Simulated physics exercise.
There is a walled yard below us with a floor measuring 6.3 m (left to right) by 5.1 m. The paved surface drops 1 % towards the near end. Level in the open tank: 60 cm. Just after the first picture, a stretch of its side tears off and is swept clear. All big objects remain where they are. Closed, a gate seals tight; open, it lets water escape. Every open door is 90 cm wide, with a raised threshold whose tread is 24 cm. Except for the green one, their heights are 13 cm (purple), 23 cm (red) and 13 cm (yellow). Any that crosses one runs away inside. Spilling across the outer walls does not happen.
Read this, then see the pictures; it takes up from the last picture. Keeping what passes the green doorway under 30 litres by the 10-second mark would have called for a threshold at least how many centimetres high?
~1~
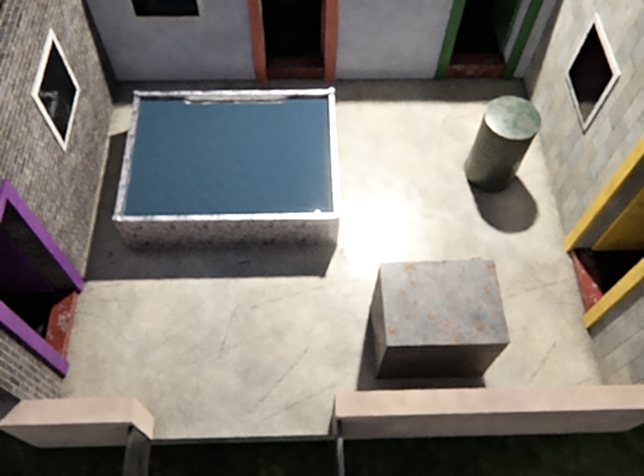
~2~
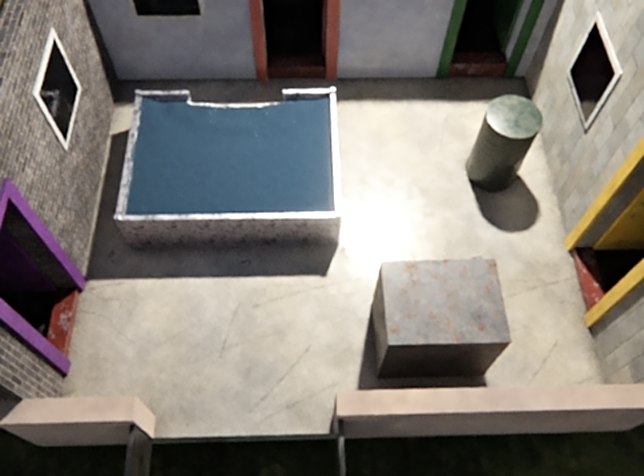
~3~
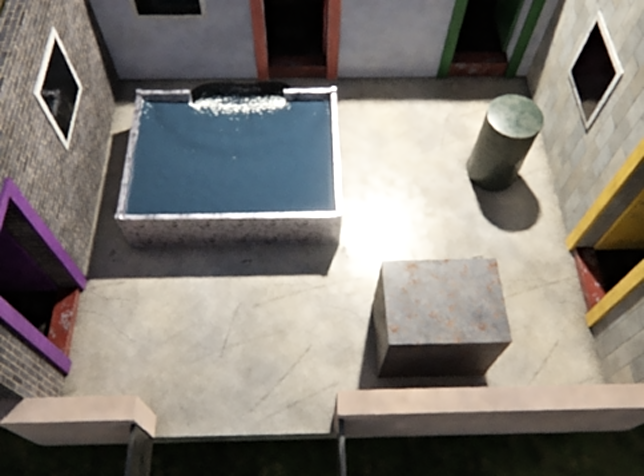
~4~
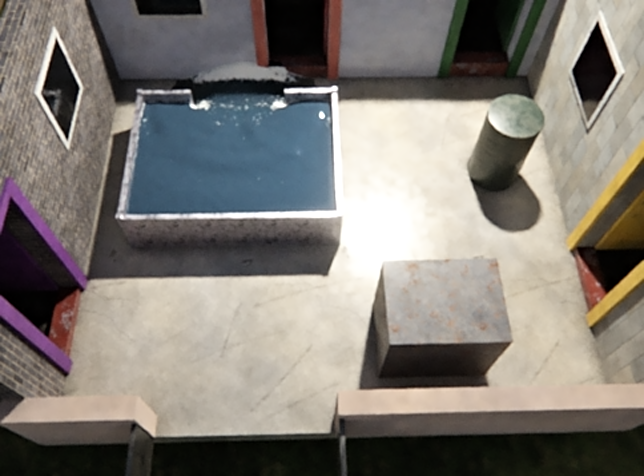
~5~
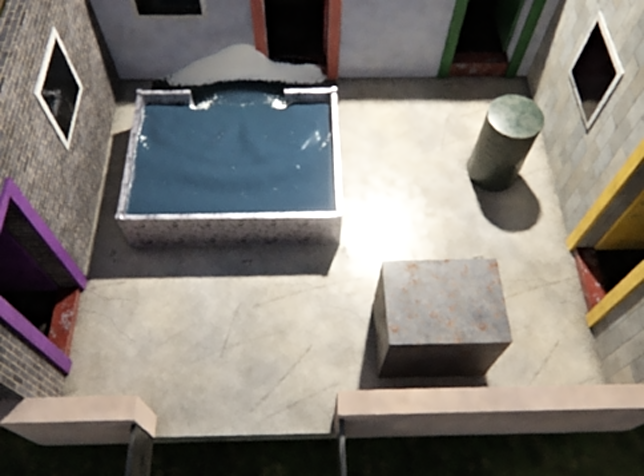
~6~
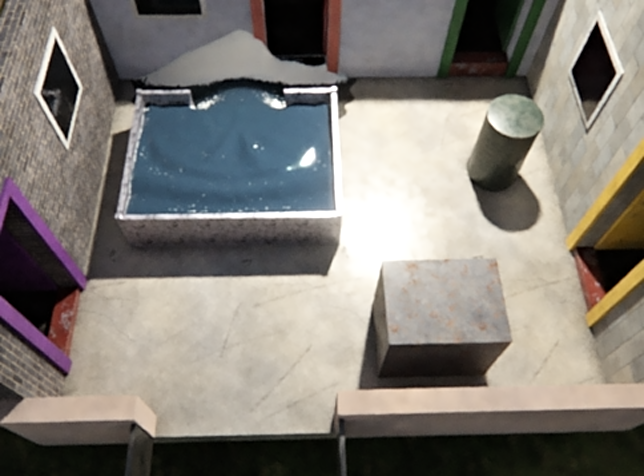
It would have called for about 10.5 cm.
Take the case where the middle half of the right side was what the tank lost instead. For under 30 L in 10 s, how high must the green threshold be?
About 21 centimetres.
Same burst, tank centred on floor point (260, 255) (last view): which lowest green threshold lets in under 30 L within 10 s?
It should be around 10.5 cm high.
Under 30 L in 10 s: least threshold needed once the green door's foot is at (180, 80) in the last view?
Minimum: About 25 cm.
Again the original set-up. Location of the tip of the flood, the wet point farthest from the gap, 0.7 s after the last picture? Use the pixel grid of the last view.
Pixel: About (448, 79).
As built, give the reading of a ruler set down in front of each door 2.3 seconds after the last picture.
Purple door 10 cm, red door 23 cm, yellow door 1 cm, green door 4 cm.
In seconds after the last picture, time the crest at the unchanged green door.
Peak: Close to 5.0 s.
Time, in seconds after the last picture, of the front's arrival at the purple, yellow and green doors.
Door purple 1.6 s / door yellow 2.4 s / door green 0.8 s.
Then, 0.7 s after the last picture water covers 20 % of the floor, deepest (49 cm) near (238, 89); it has not reached the green door.
Then, 2.3 s after the last picture water covers 50 % of the floor, deepest (34 cm) near (60, 417); 4 cm at the green door, 0 litres in over its 27 cm threshold.
Then, 9.3 s after the last picture water covers 95 % of the floor, deepest (13 cm) near (60, 417); 9 cm at the green door, 0 litres in over its 27 cm threshold.
At the green door as built, the water peaked near 15 cm, 5.1 s after the last picture.
Run again over the same 10 s with other heights there, 48 litres in over 9 cm, 15 litres over 12 cm. The limit of 30 litres is kept from about 10.5 cm up.
